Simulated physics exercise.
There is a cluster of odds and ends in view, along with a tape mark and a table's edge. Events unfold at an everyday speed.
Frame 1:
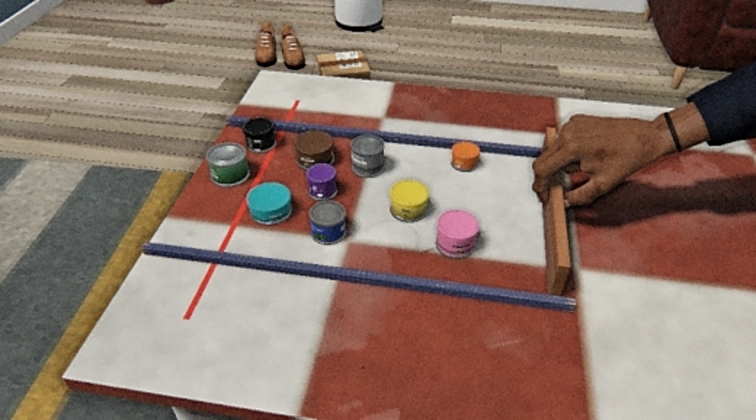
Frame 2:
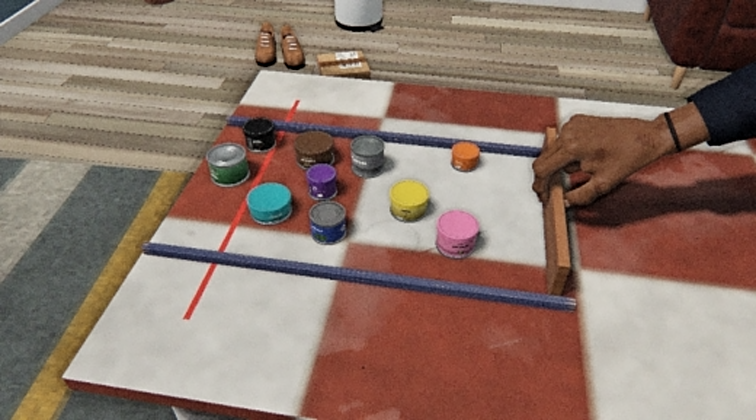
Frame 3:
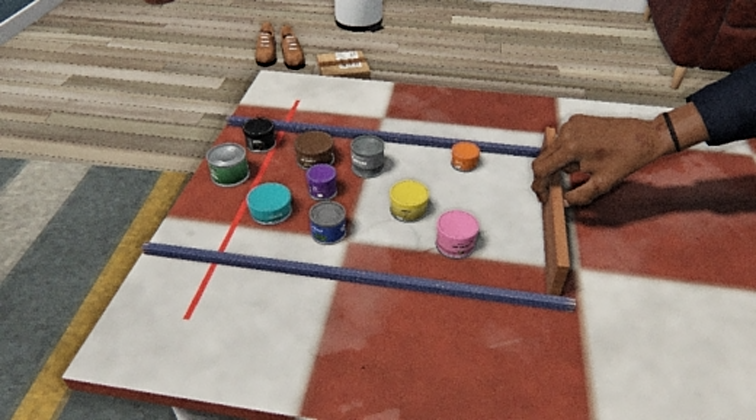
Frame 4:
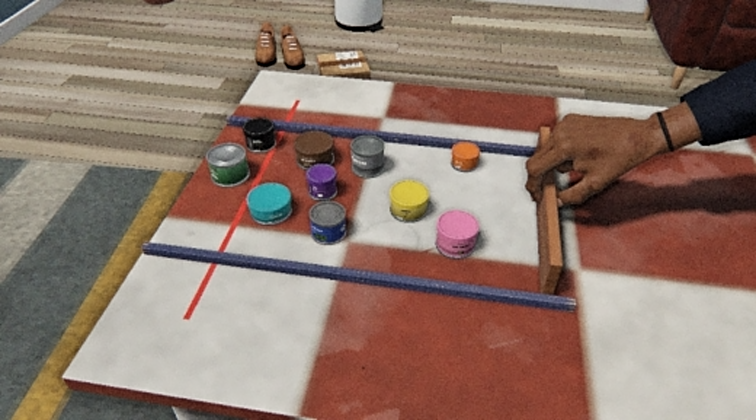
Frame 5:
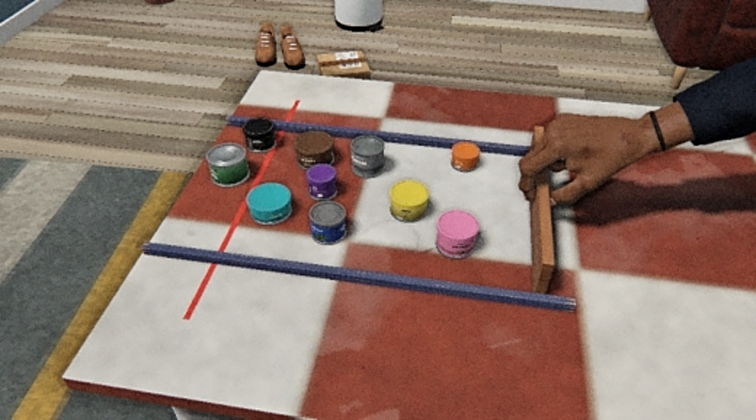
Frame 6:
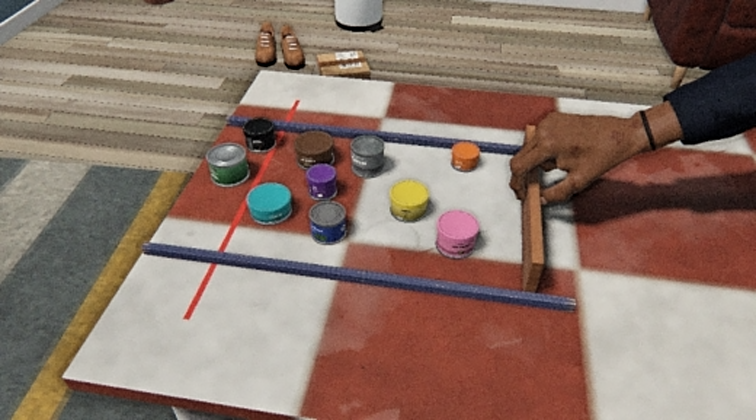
A hand holds a wooden board upright at the right end of a lane between two blue strips on a checkered table, staying still at first. Then it slides the board slightly left toward the orange and pink tins, while the scattered colourful tins, some near a red tape line, stay put.
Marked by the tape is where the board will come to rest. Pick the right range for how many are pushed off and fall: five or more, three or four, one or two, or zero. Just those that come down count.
The right range is one or two.
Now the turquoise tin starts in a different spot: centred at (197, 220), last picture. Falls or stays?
Here the turquoise tin goes off.
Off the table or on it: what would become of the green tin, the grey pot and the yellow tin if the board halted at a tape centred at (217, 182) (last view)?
Green tin goes off, grey pot stays put, yellow tin stays put.
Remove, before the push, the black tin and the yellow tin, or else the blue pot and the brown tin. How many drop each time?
The first removal gives 0, the second gives 0.
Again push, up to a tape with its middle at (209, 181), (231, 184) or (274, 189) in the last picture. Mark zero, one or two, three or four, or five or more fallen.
Lab note - tapes per position, in order: At least five; 3 or 4; zero.
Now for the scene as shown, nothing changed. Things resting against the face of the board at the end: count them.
I count 4 of them.
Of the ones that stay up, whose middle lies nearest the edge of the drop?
That is the green tin.
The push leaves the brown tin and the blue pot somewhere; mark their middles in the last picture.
Look around (227, 138) for the first and around (182, 227) for the second.
A little later, none off yet; green tin at rest near (228, 165); black tin at rest near (260, 135); turquoise tin at rest near (270, 204).
When it is over, the number that fall off is one or two; down, black tin.
